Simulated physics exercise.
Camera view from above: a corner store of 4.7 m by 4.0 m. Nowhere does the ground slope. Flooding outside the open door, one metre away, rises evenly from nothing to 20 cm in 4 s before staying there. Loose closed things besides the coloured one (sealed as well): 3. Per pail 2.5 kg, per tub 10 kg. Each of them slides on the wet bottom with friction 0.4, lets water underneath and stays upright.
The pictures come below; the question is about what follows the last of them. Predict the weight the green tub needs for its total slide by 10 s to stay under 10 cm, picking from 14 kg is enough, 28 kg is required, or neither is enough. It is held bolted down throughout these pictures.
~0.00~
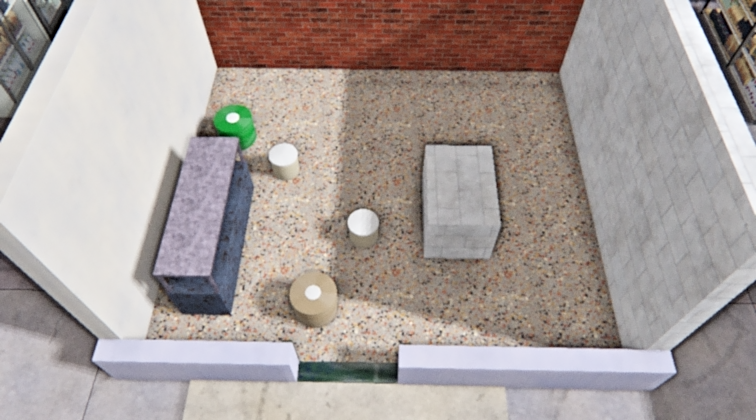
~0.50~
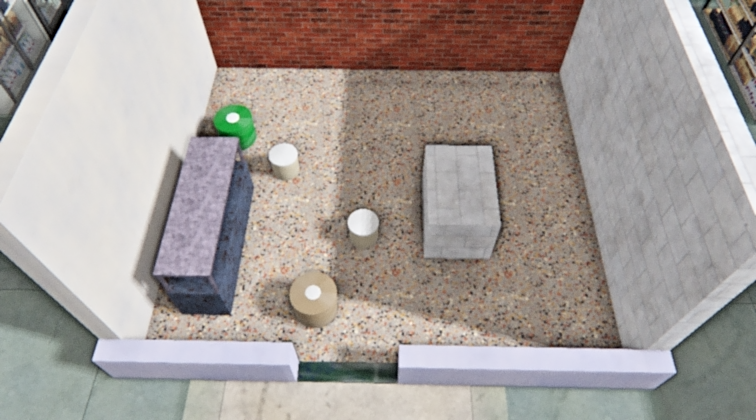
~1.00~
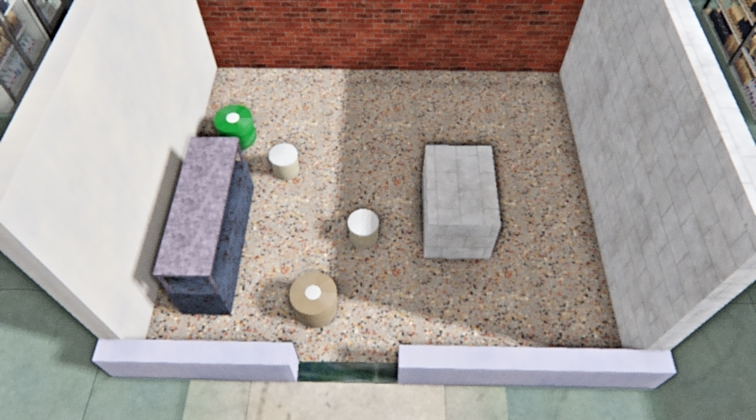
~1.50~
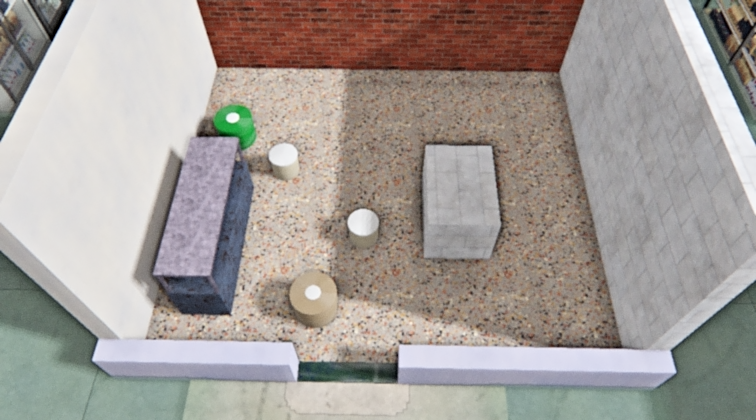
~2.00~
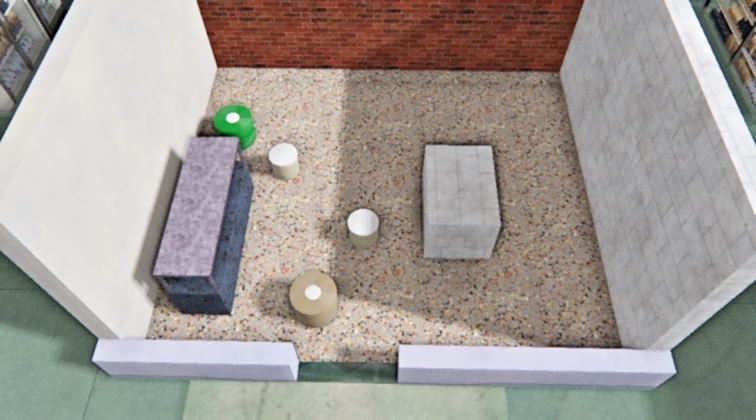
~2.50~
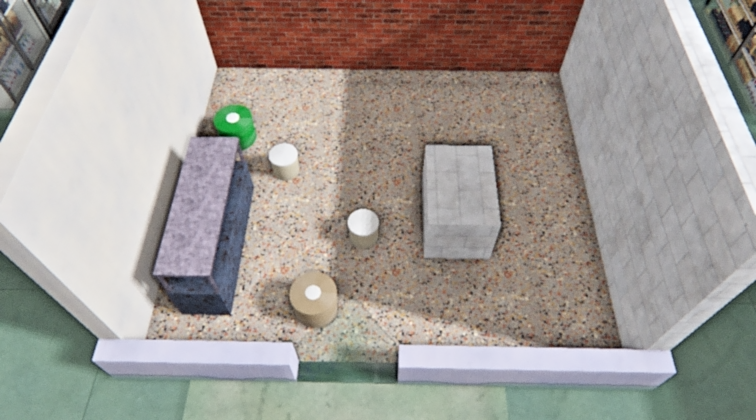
I'm betting the lighter pick is adequate.
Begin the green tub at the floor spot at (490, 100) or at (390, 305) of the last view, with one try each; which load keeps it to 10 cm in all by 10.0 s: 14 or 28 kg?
The small mass already works; the big mass is needed.
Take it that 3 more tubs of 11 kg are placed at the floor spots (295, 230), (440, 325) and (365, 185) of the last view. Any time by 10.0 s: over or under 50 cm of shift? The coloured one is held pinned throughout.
In that order: Beyond it, within it, beyond it.
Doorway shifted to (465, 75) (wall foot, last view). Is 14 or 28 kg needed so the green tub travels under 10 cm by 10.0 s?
Result: Lighter option suffices.
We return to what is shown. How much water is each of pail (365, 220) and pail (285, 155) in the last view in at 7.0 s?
Close to 8 and 3 centimetres.
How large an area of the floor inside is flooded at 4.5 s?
That flooded area is roughly 5.5 m2.
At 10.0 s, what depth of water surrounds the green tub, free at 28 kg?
Around 7 cm.
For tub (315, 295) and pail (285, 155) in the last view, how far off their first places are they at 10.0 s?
The first is 300 cm from its start, the second 120 cm.
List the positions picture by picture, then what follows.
The first frame shows the green tub at (233, 118), on the bottom; water covers 0.0 m2; 0 of 4 have shifted.
The second frame shows the green tub at (233, 118), on the bottom; 0.0 m2 under water; 0 of 4 have shifted.
The third frame shows the green tub at (233, 118) rests on the ground; 0.0 m2 under water; 0 of 4 have shifted.
The fourth frame shows the green tub at (233, 118), on the bottom; 0.0 m2 under water; 0 of 4 have shifted.
The fifth frame shows the green tub at (233, 118), on the bottom; 0.0 m2 under water; 0 of 4 have shifted.
The sixth frame shows the green tub at (233, 118) rests on the ground; 0.4 m2 under water; 0 of 4 have shifted.
After 3.5 s the green tub would be 0 cm from its start with 14 kg and 0 cm from its start with 28 kg; 0 cm of water round it then.
After 4.5 s the green tub would be 0 cm from its start with 14 kg and 0 cm from its start with 28 kg; 0 cm of water round it then.
After 7.0 s the green tub would be 0 cm from its start with 14 kg and 0 cm from its start with 28 kg; 2 cm of water round it then.
After 10.0 s the green tub would be 0 cm from its start with 14 kg and 0 cm from its start with 28 kg; 7 cm of water round it then.
